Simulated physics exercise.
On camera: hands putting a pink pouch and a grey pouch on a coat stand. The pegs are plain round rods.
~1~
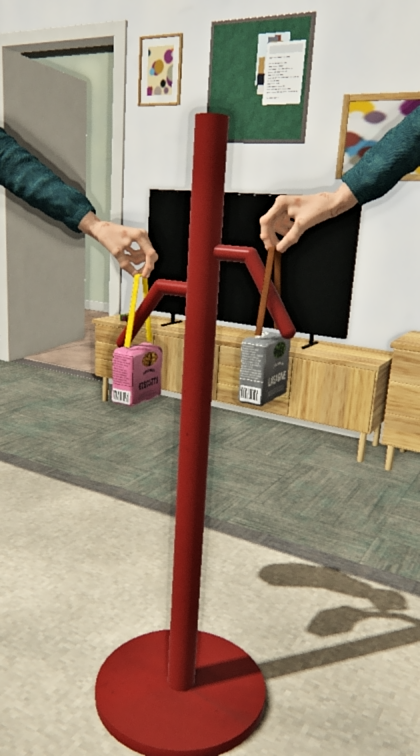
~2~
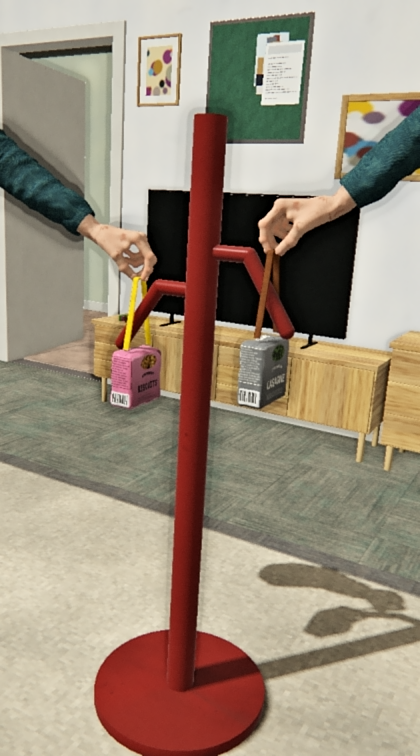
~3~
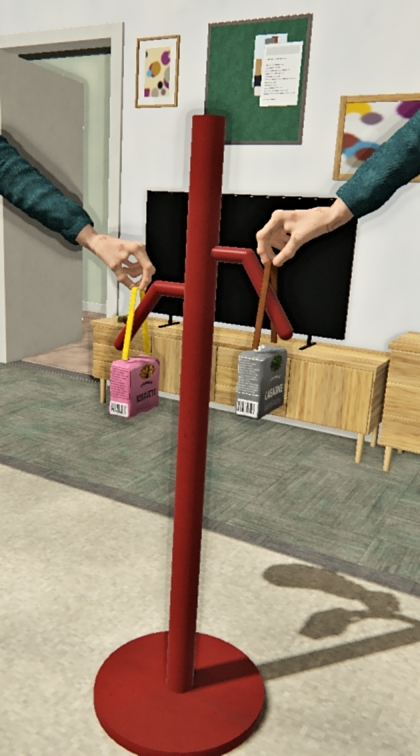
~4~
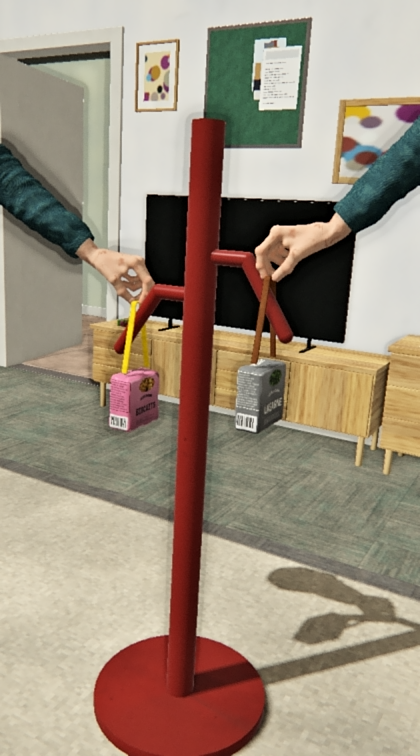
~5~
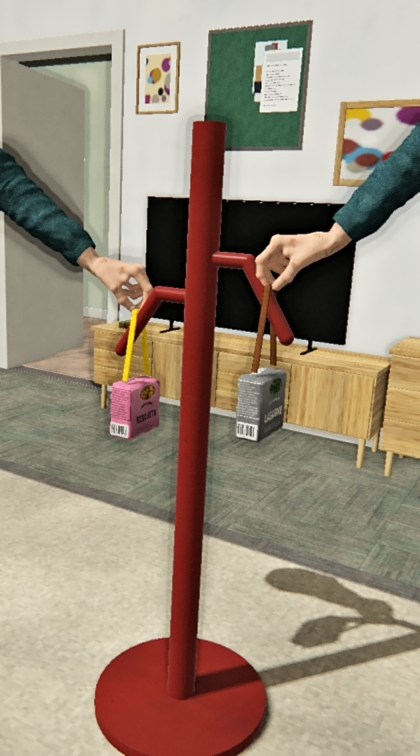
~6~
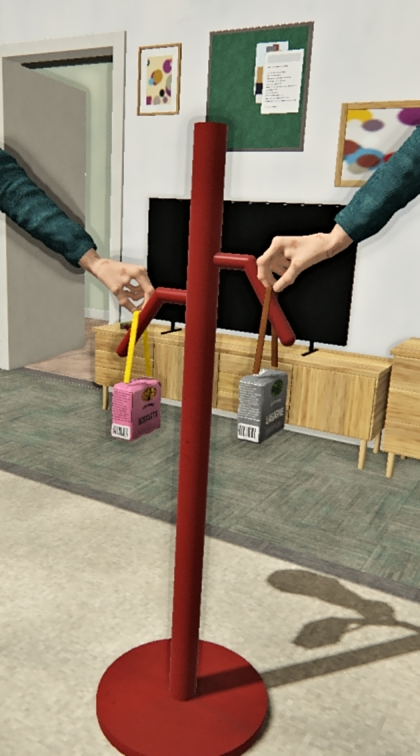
In a room with a wide dark screen on a low wooden cabinet, the view faces a red coat stand from the front, nearly still. A hand on each side, in dark teal sleeves, holds a small pouch by its strap near a downward-sloping peg, pink on the left and grey on the right. Both hands lower slightly, and the pouches sink a little, swaying faintly.
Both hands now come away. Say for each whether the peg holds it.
The pink pouch comes down and the grey pouch slips off its peg.
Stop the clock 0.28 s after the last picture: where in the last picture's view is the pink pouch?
Near (134, 499).
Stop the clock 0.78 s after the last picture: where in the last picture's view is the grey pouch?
At about (281, 742).
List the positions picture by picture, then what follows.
The first picture shows pink pouch (138, 374); grey pouch (265, 368); left peg tip (123, 343); right peg tip (288, 332).
The second picture shows pink pouch (137, 377); grey pouch (264, 371).
The third picture shows pink pouch (135, 386); grey pouch (262, 381).
The fourth picture shows pink pouch (135, 399); grey pouch (261, 395).
The fifth picture shows pink pouch (136, 407); grey pouch (262, 404).
The sixth picture shows pink pouch (137, 408); grey pouch (263, 405); left peg tip (123, 351), sloping steeply down; right peg tip (288, 339), sloping steeply down.
Then, 0.28 s later than the last view, pink pouch falling near (133, 499); grey pouch falling near (257, 508).
Then, 0.52 s later than the last view, pink pouch on the floor near (104, 655); grey pouch on the floor near (261, 714).
Then, 0.78 s later than the last view, pink pouch on the floor near (78, 676); grey pouch on the floor near (281, 742).
Finally, pink pouch on the floor near (81, 686); grey pouch on the floor near (281, 742). The pink pouch slips off its peg and the grey pouch drops to the floor.
